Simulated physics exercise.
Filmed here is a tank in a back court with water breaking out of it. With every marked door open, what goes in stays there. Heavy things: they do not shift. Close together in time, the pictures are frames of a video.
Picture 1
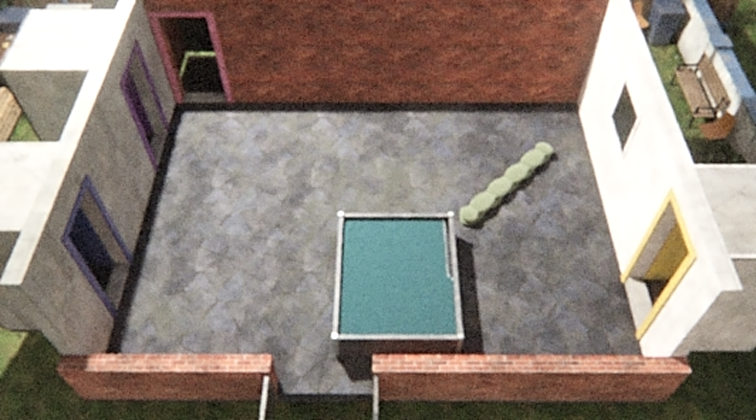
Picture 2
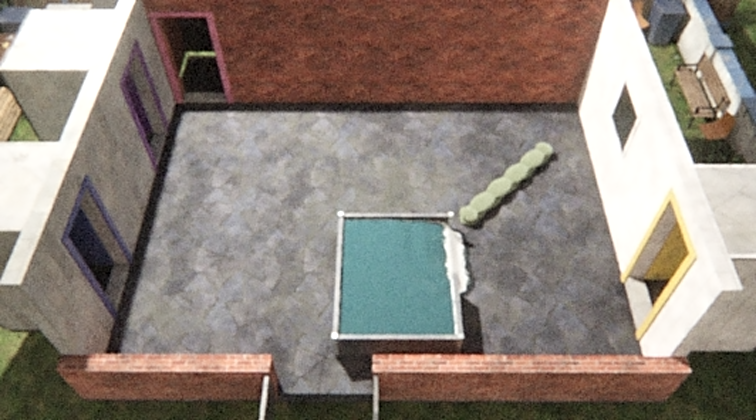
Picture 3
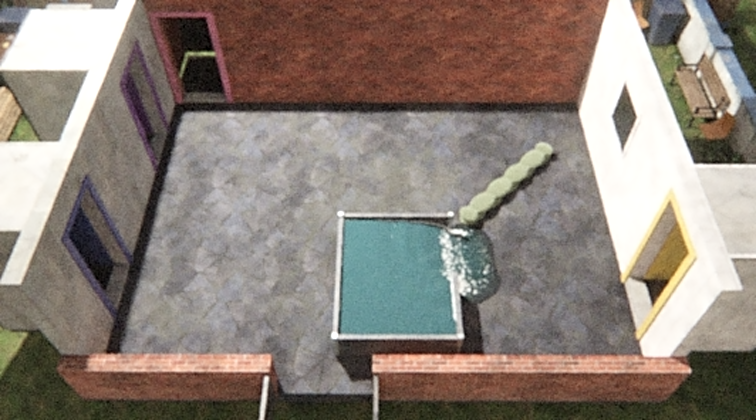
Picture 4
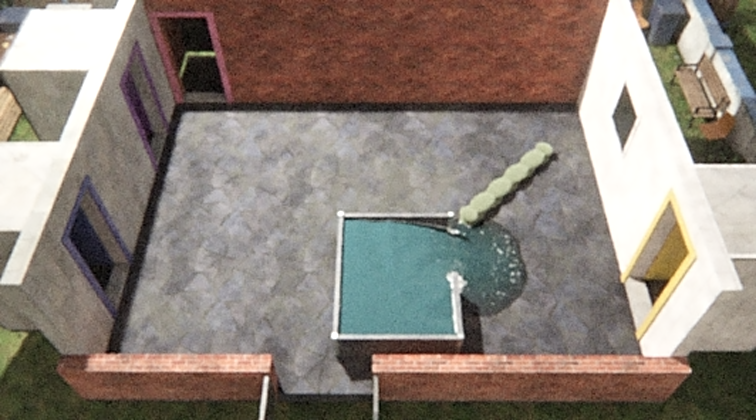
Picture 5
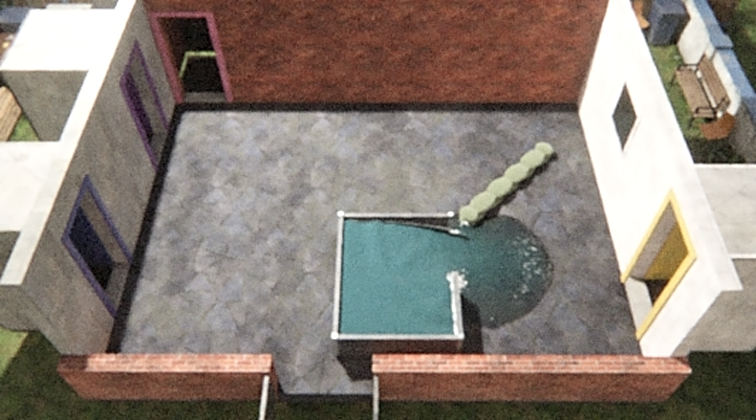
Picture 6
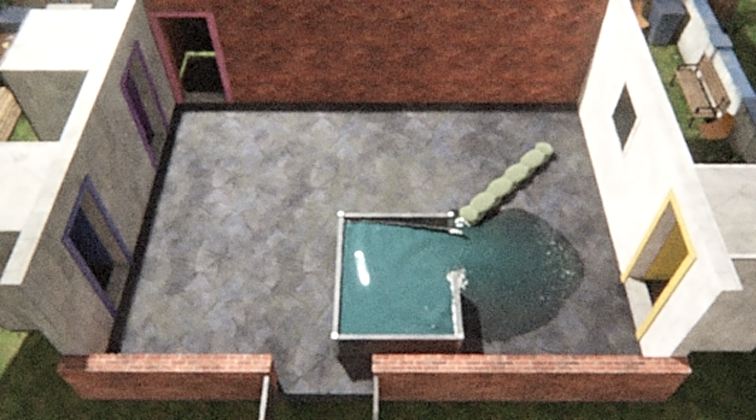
Water burst through the right side of a square tank in a walled courtyard, foaming at the gap, then spread rightward across the stone floor in a widening dark pool below a row of green bushes.
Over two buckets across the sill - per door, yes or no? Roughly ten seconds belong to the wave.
Purple door no, pink door no, blue door no, yellow door no.
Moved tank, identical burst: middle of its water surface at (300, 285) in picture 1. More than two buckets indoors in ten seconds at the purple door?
Result, purple door: Ends up below.
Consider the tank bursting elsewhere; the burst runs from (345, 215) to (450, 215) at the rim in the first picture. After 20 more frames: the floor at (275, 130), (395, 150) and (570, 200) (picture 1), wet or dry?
In turn: Inundated, then inundated, then untouched.
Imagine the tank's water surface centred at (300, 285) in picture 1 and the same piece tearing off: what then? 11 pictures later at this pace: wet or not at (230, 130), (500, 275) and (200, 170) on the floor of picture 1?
In that order: Dry, flooded, free of water.
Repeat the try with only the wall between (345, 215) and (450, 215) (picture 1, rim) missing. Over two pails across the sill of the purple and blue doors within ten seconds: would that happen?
Purple door: Above the limit; blue door: Below the limit.
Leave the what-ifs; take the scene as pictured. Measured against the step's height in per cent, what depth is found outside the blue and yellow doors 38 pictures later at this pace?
I'd say around 0 and 60 in a hundred.
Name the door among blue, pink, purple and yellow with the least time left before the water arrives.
The yellow-painted one.
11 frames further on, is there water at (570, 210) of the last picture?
Call it swamped.
A moment on, water covers 15 % of the floor; the purple door not reached, the pink door not reached, the blue door not reached, the yellow door wet at the sill, nothing in.
Next, water covers 20 % of the floor; the purple door not reached, the pink door not reached, the blue door not reached, the yellow door wet at the sill, nothing in.
Then, water covers 25 % of the floor; the purple door not reached, the pink door not reached, the blue door not reached, the yellow door wet at the sill, nothing in.
Later, water covers 45 % of the floor; the purple door not reached, the pink door not reached, the blue door not reached, the yellow door wet at the sill, nothing in.
In the end, water covers 65 % of the floor; the purple door not reached, the pink door not reached, the blue door not reached, the yellow door wet at the sill, nothing in.
